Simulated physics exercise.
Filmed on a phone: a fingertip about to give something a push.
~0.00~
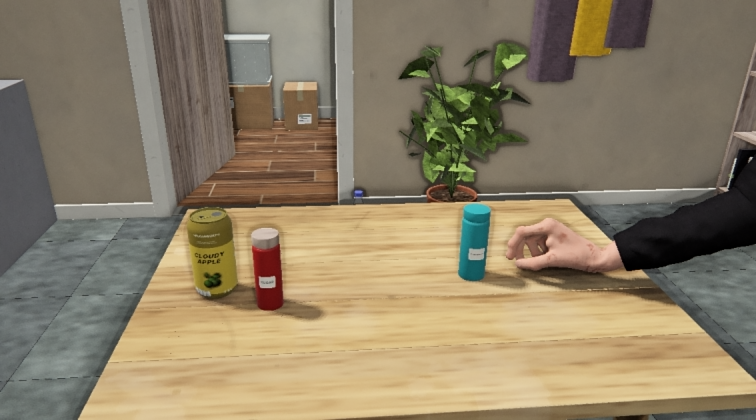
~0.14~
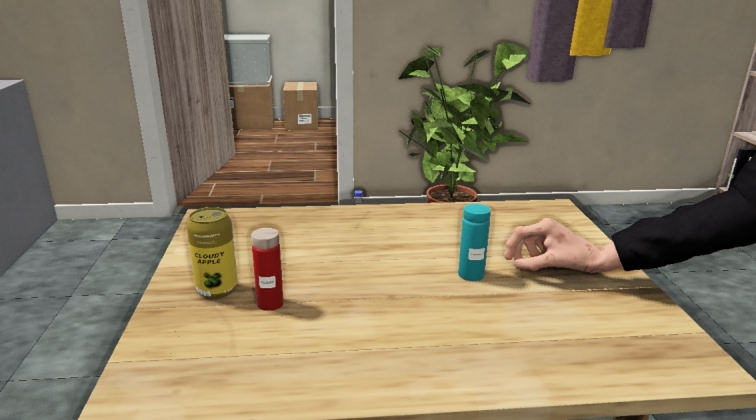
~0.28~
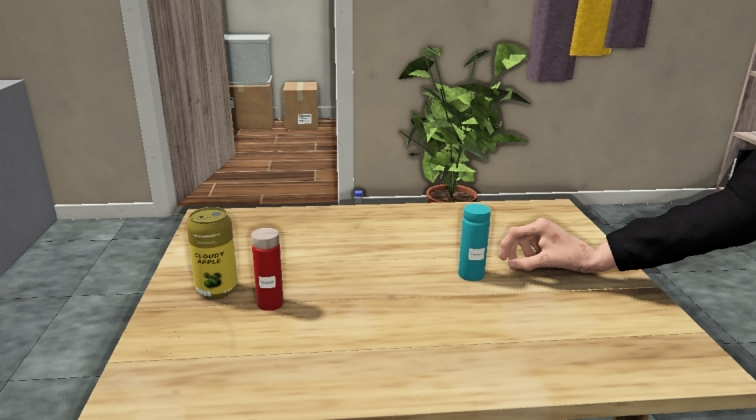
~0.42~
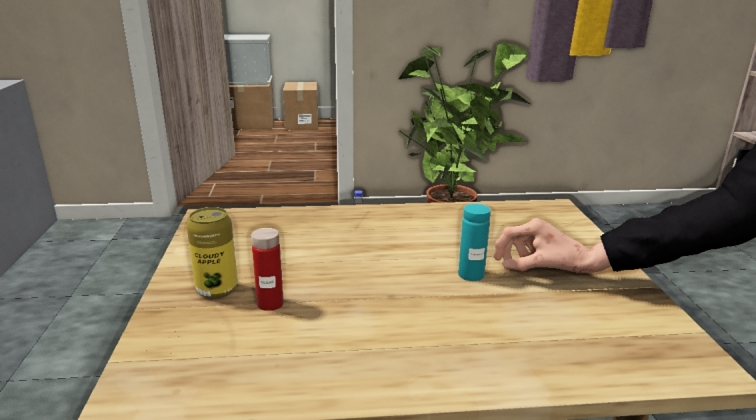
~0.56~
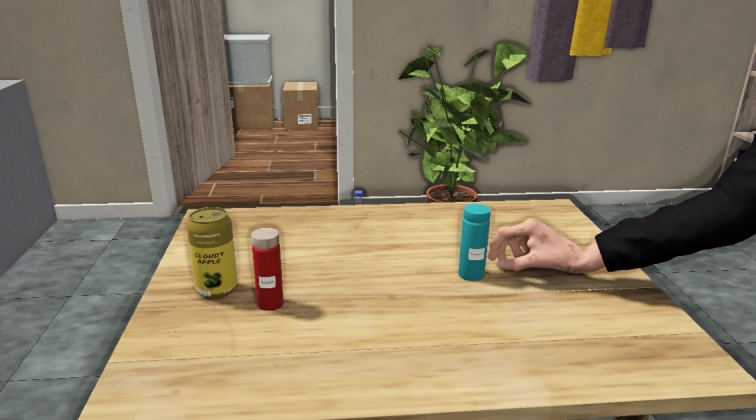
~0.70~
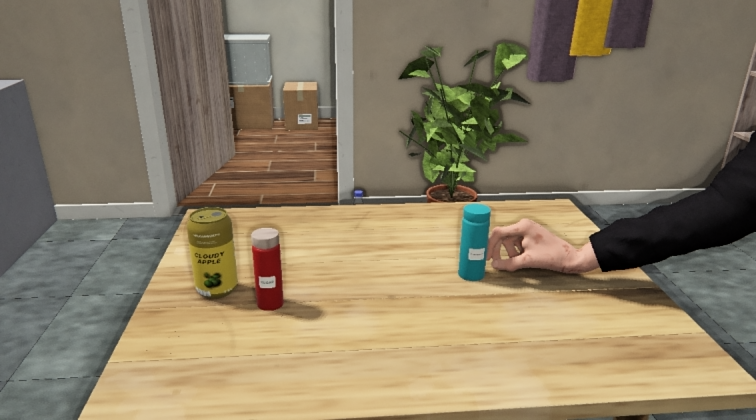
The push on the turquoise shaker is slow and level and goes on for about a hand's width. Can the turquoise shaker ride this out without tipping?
The turquoise shaker stays upright.
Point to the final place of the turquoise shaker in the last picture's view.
Near (405, 245).
After 1.30 s, turquoise shaker slid about its own width near (452, 243).
After 1.90 s, turquoise shaker slid well along near (428, 244).
At rest (3.0 s), moved from the start, turquoise shaker. Seen from the same camera at the end, turquoise shaker near (405, 245).
